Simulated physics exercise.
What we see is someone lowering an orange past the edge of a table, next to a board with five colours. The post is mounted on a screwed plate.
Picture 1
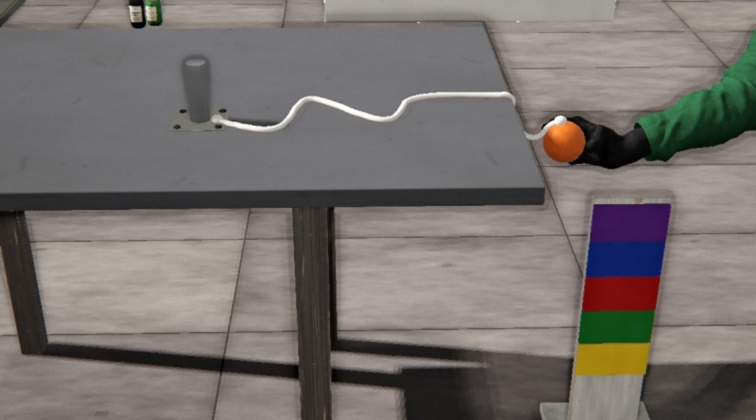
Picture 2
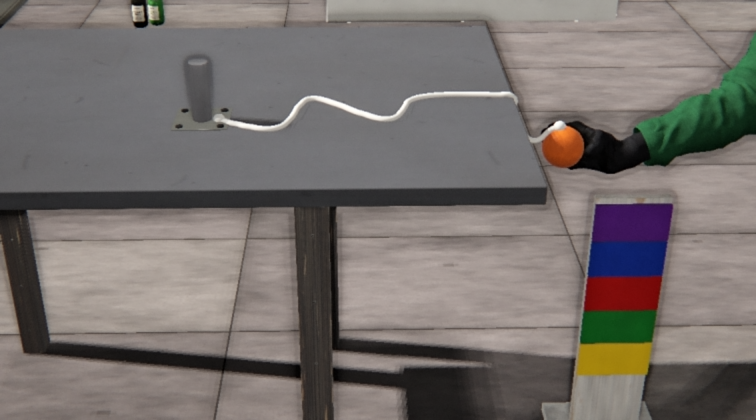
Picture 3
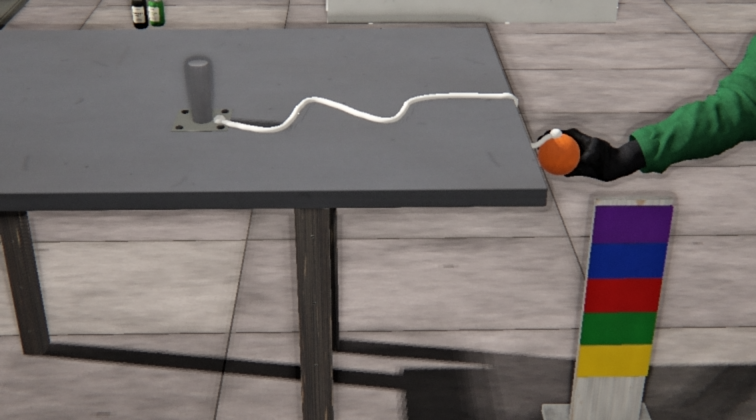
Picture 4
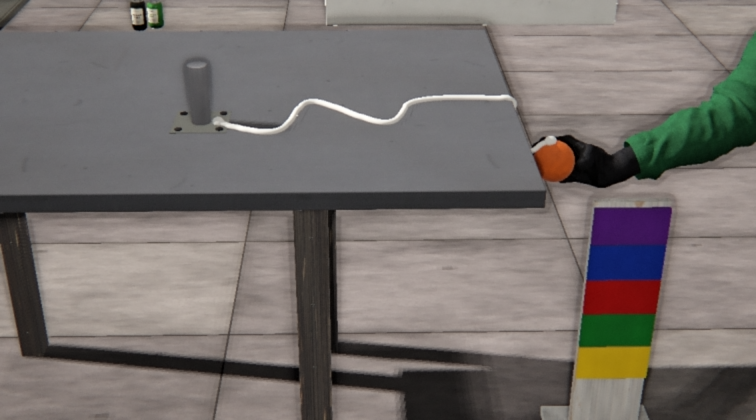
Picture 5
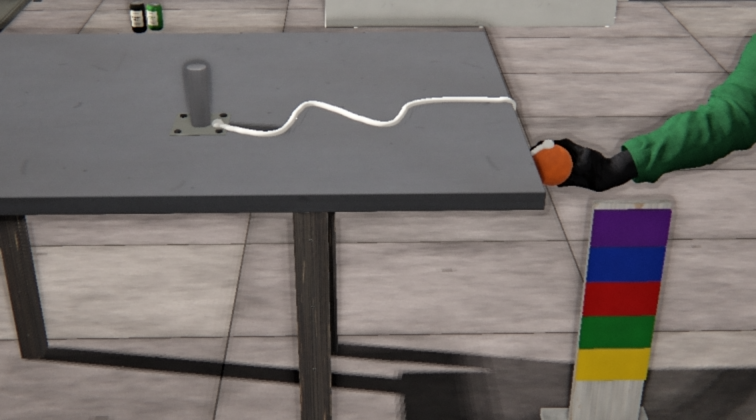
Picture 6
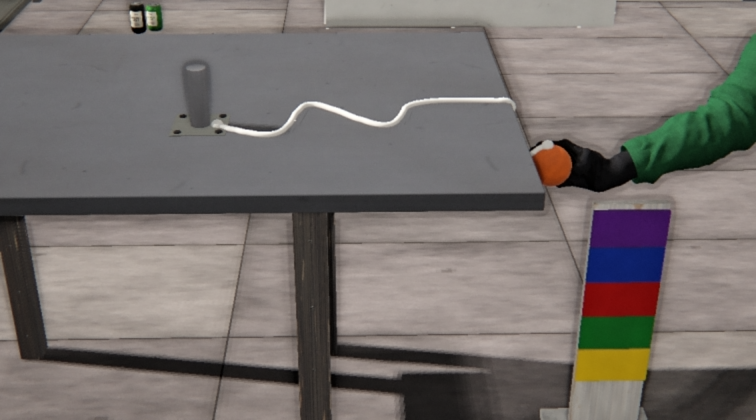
A black-gloved hand lowered an orange ball slightly beside the table's right edge, shifting it a little left, while the wavy white cord running to a gray post on the tabletop barely moved.
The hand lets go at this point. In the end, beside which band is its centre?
Beside red.
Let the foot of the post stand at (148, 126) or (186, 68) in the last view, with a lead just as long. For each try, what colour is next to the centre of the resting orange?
Answer, in order: Blue, blue.
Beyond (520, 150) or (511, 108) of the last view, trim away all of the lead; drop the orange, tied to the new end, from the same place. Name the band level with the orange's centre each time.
In that order: Blue; purple.
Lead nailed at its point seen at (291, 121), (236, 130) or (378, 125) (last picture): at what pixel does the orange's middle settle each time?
Results: (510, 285); (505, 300); (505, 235).
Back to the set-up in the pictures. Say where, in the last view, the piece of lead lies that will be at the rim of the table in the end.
At (408, 106), roughly.
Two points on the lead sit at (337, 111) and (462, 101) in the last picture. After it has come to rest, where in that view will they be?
The first one ends up at (402, 114) and the second one at (513, 170).
Soon after, orange near (531, 296); level with red.
Then, orange near (477, 302); level with red.
Further on, orange near (509, 303); level with red.
At rest, orange near (505, 304); level with red. Its centre hangs level with the red band.
